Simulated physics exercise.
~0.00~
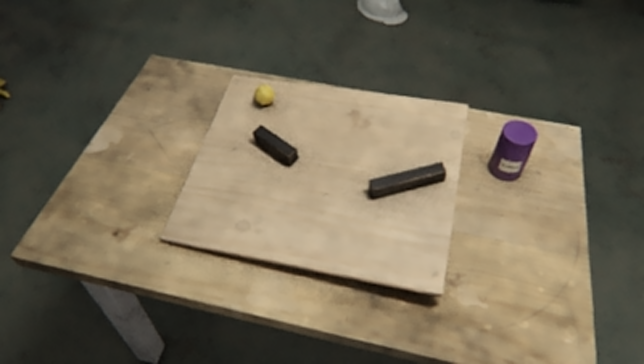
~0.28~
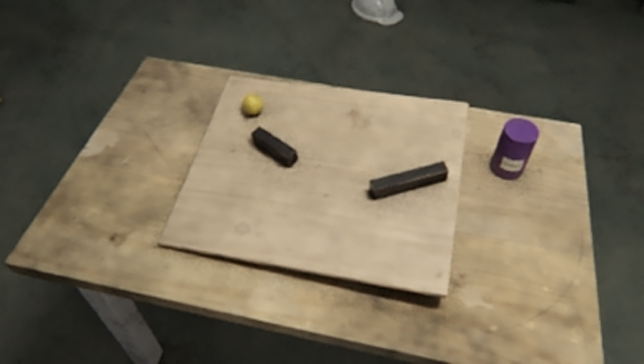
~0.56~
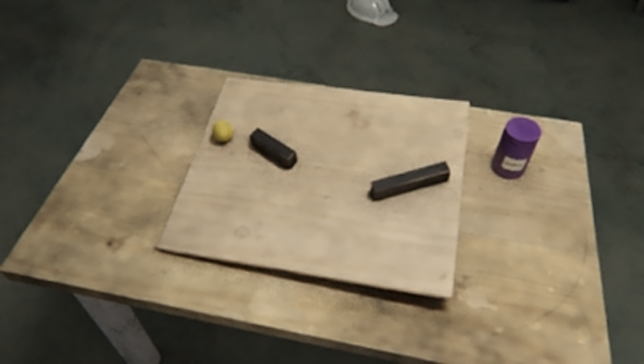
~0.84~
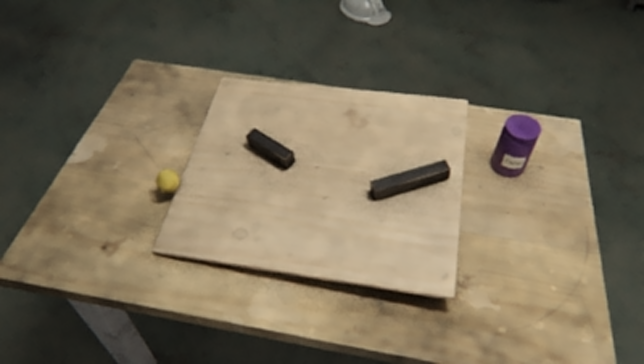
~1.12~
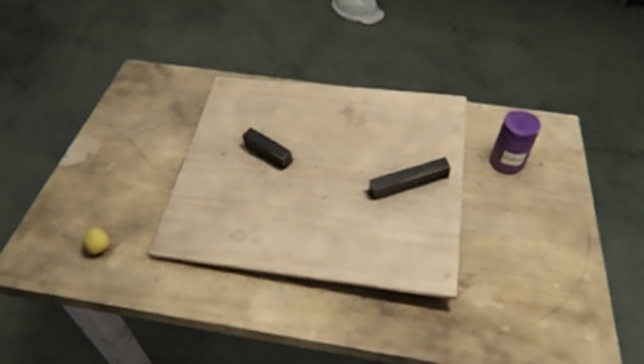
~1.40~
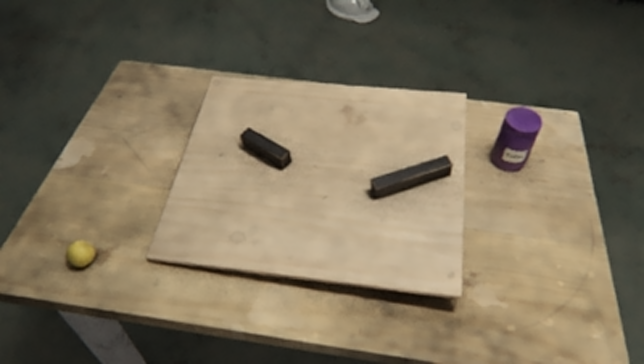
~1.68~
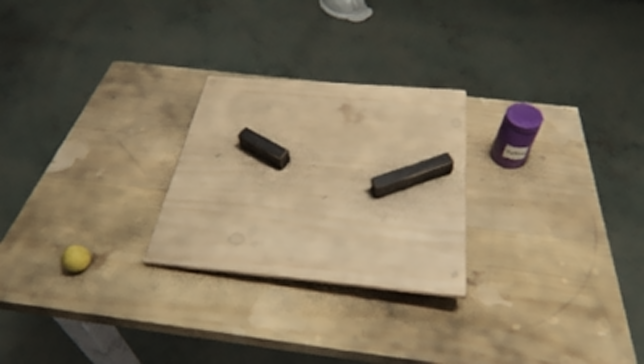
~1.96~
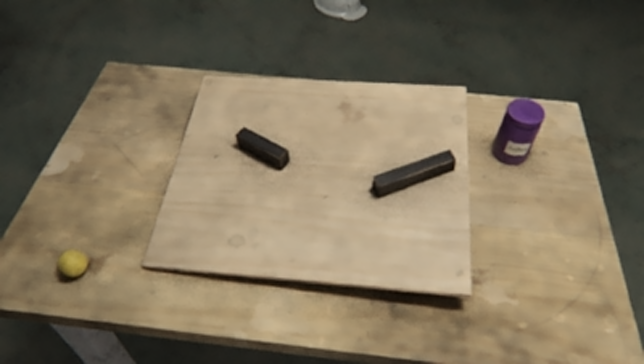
The clip opens on a worn wooden table holding a pale, skewed board, with two dark blocks on it and a purple jar standing to its right. A small yellow lemon sits near the board's far left corner, above the shorter block. It moves left and down across the board, passing the short block and going over the left edge. On the tabletop it keeps travelling toward the near left corner, then slows until it is barely moving. The view drifts slightly throughout. At the end the lemon is still on the table near that corner, with the blocks and jar in place.
